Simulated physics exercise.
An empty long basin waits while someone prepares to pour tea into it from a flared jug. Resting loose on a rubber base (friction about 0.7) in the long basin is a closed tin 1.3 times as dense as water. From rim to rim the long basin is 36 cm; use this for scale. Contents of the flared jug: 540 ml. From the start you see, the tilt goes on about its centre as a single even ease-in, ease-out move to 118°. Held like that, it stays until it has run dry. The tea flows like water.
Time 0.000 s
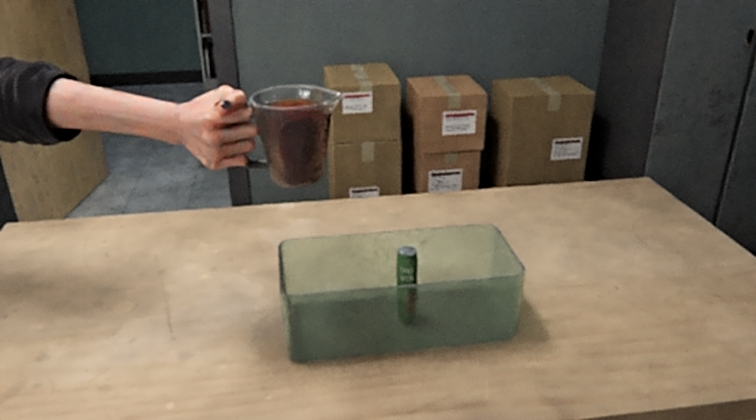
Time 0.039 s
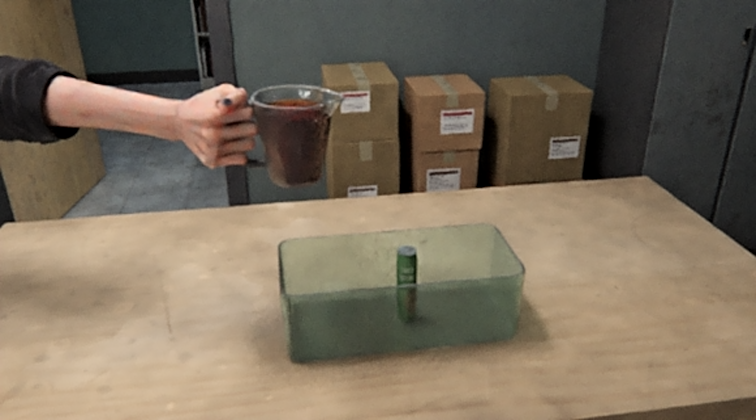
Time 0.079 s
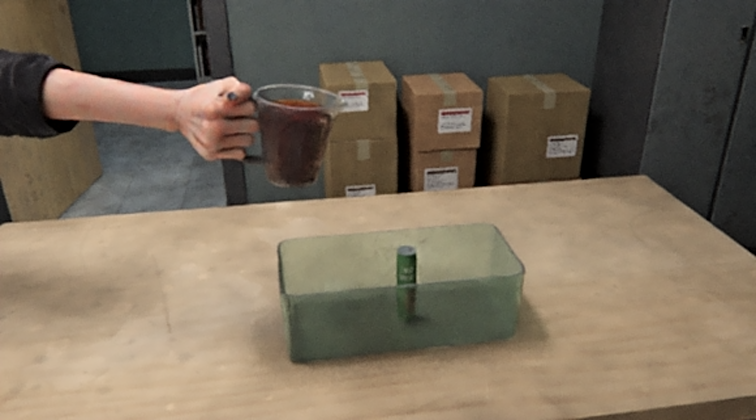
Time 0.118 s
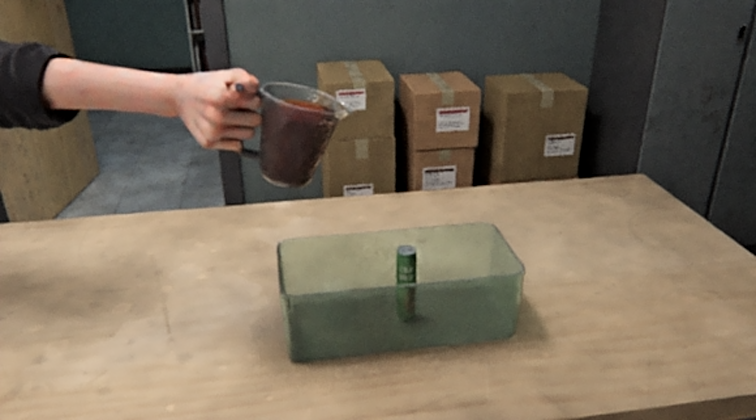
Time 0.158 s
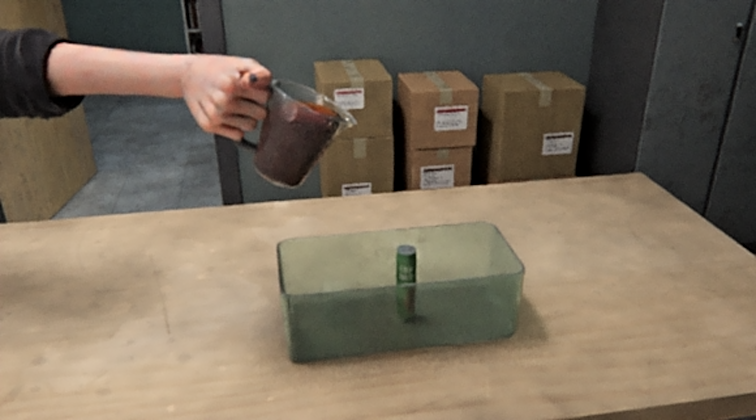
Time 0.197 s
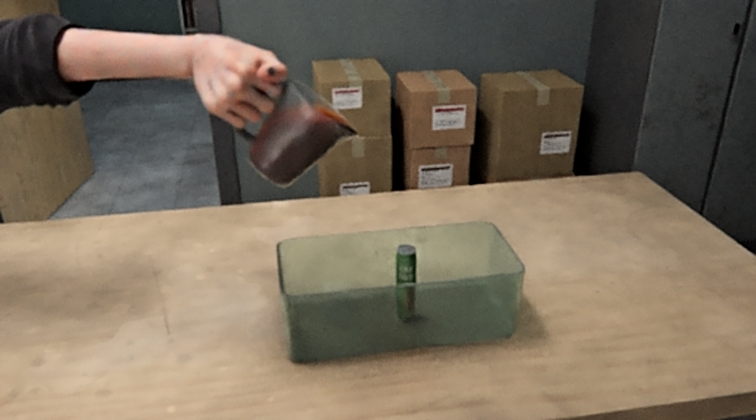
A person's arm in a dark sleeve reaches in from the left above a pale wooden table, seen from slightly above, in a room with a dark wall and stacked cardboard boxes behind. The hand holds a clear jug of reddish-brown tea above a long, translucent green basin, with a small green tin standing inside. The jug tilts smoothly to the right, gradually then faster, while the view drifts very slightly.
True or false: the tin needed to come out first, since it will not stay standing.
True.
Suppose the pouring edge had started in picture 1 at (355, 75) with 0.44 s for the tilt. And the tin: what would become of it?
It tumbles.
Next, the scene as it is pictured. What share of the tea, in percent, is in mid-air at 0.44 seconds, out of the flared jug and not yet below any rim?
My guess is roughly 48 %.
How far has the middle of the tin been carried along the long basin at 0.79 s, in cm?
About 4 cm.
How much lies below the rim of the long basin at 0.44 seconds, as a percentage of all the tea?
Some 20 per cent.
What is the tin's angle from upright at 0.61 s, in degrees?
It leans about 5° from upright.
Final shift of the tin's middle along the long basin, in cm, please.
The middle of the tin ends some 8.5 cm along the basin.
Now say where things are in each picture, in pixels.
It leans 0°; its right rim is at (344, 95); the tea meets the walls at (256, 110) and (330, 106); the long basin's rim runs from (280, 268) to (510, 248); the tin's top is at (407, 254), in the first frame.
It leans 2°; its right rim is at (345, 97); the tea meets the walls at (256, 109) and (330, 108), in the second frame.
It leans 7°; its right rim is at (348, 102); the tea meets the walls at (259, 107) and (333, 109), in the third frame.
It leans 16°; its right rim is at (353, 110); the tea meets the walls at (264, 106) and (338, 112), in the fourth frame.
It leans 28°; its right rim is at (357, 122); the tea meets the walls at (267, 116) and (343, 116), in the fifth frame.
It leans 41°; its right rim is at (358, 136); the tea meets the walls at (261, 131) and (352, 127); 1 per cent is over the edge, in the sixth frame.
Then, 0.44 s in, the tilt is 114° and 32 per cent is still to pour; the tin stands where it began.
Then, 0.61 s in, the tilt is 118° and 2 per cent is still to pour; the tin leans 7°.
Then, 0.79 s in, the tilt is 118° and 0 per cent is still to pour; the tin leans 29°.
Then, 0.99 s in, the tilt is 118° and 0 per cent is still to pour; the tin lies on its side.
Finally, the tin lies on its side.
